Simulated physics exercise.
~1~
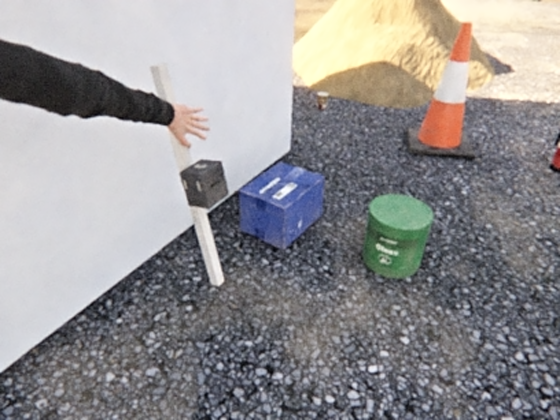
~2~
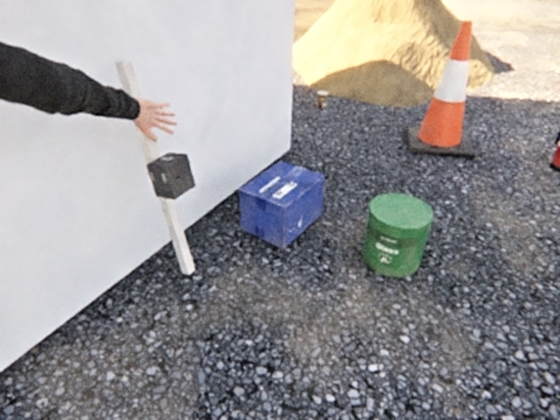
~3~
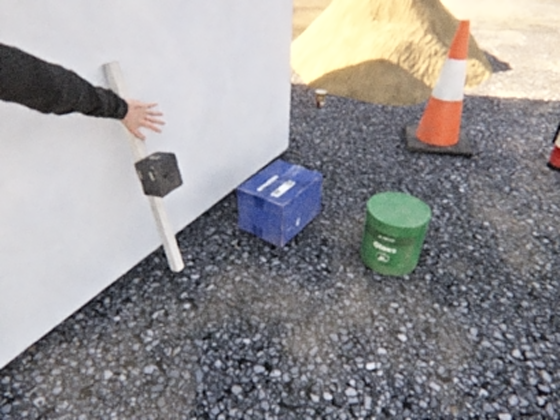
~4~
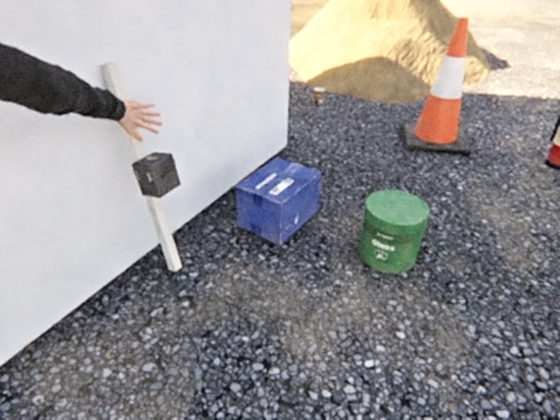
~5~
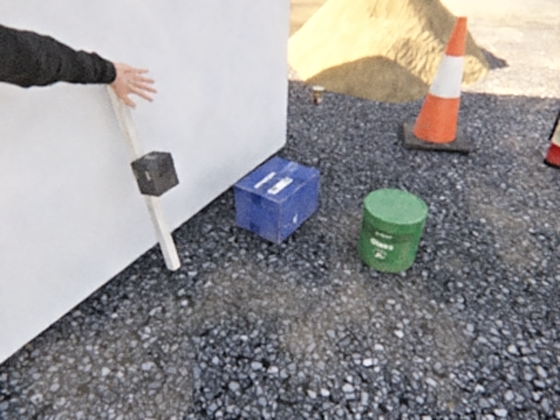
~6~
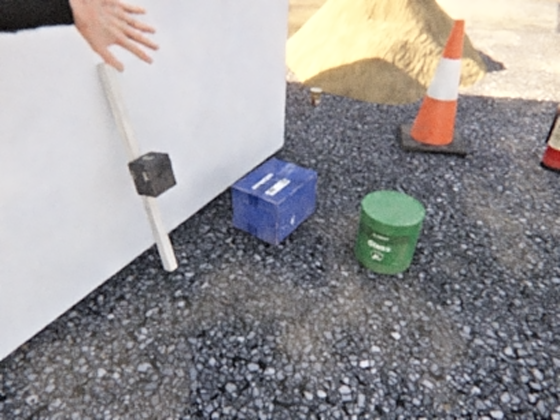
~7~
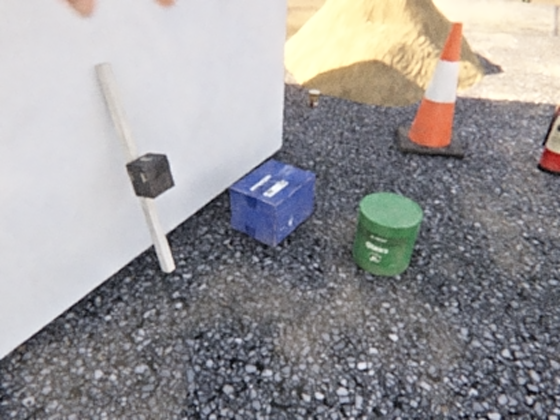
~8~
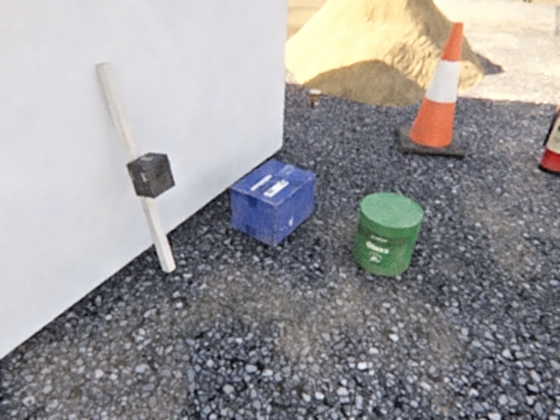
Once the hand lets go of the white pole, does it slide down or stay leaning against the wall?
The white pole stays leaning against the wall after the hand draws away.
